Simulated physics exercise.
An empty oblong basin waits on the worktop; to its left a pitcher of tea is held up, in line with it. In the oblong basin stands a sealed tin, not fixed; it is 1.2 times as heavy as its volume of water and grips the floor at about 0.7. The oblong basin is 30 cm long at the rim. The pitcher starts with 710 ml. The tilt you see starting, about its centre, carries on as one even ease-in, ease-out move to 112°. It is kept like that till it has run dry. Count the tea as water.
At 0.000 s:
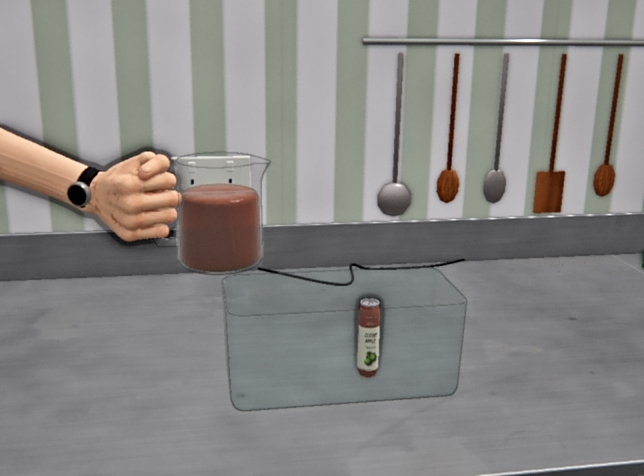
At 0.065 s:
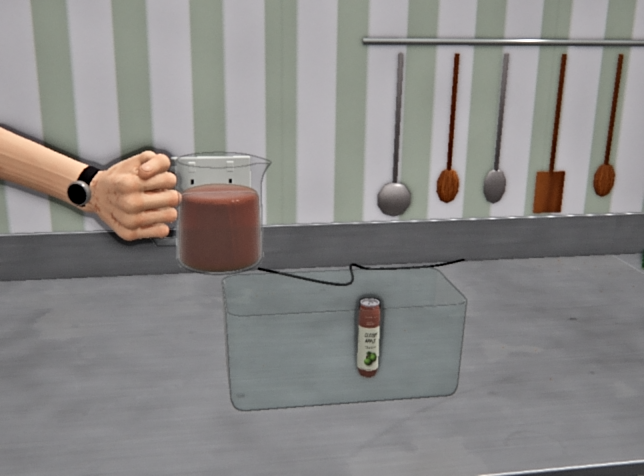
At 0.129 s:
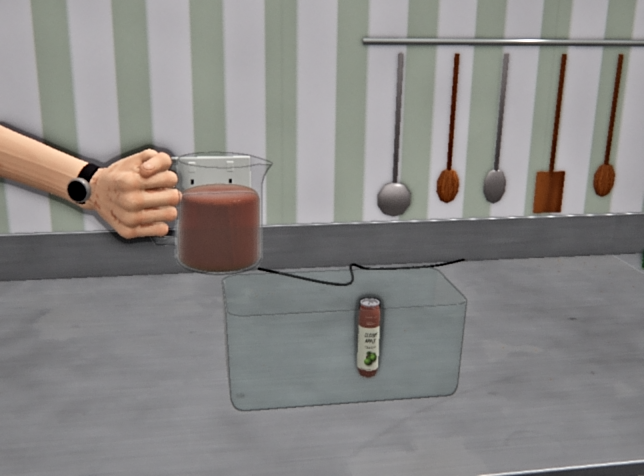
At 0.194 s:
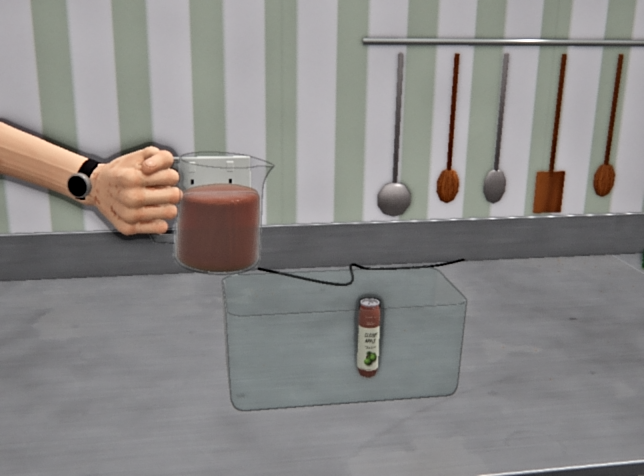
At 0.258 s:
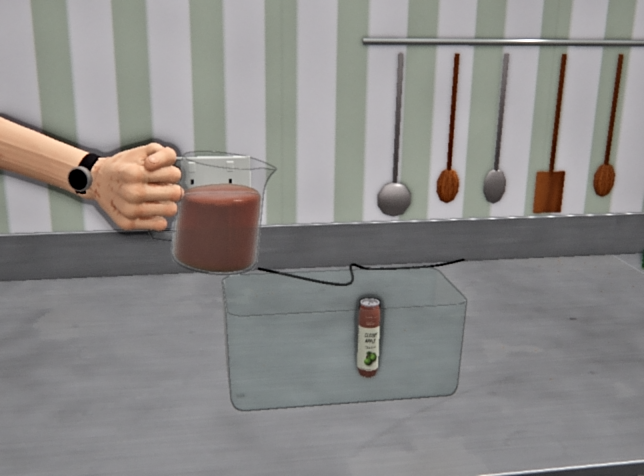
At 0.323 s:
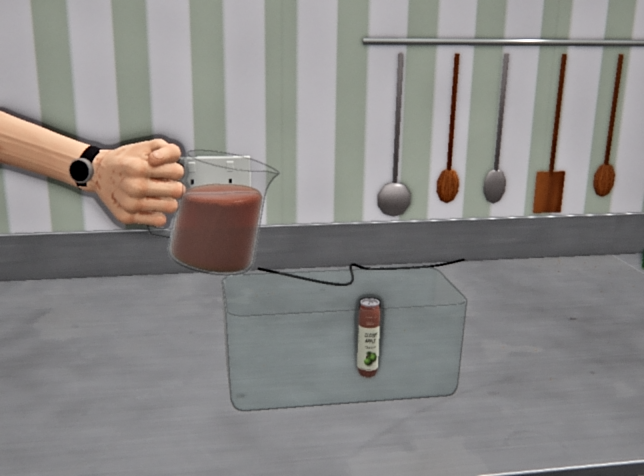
The clip opens on a hand with a wristwatch holding a glass pitcher of reddish-brown liquid, left of a clear oblong basin with a small labelled container on a grey worktop. The pitcher stays still at first, then the hand slowly tilts it slightly rightward, while everything else remains motionless.
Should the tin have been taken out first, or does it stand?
The tin keeps standing.
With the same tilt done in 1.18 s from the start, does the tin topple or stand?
The tin stays up.
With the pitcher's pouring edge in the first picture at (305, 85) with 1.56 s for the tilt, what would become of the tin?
Then it goes over.
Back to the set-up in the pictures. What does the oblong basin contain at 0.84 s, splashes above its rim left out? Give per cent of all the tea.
Some 1 per cent.
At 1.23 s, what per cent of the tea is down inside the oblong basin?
Some 50 per cent.
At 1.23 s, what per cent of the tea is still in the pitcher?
Some 36 per cent.
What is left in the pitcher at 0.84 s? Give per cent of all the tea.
Near 94 in a hundred.
By 0.84 s the tilt is 63° and 93 per cent is still to pour; the tin stands where it began.
By 1.23 s the tilt is 100° and 37 per cent is still to pour; the tin stands where it began.
By 1.63 s the tilt is 112° and 2 per cent is still to pour; the tin stands where it began.
By 2.06 s the tilt is 112° and 0 per cent is still to pour; the tin stands where it began.
At rest the tin stands where it began.
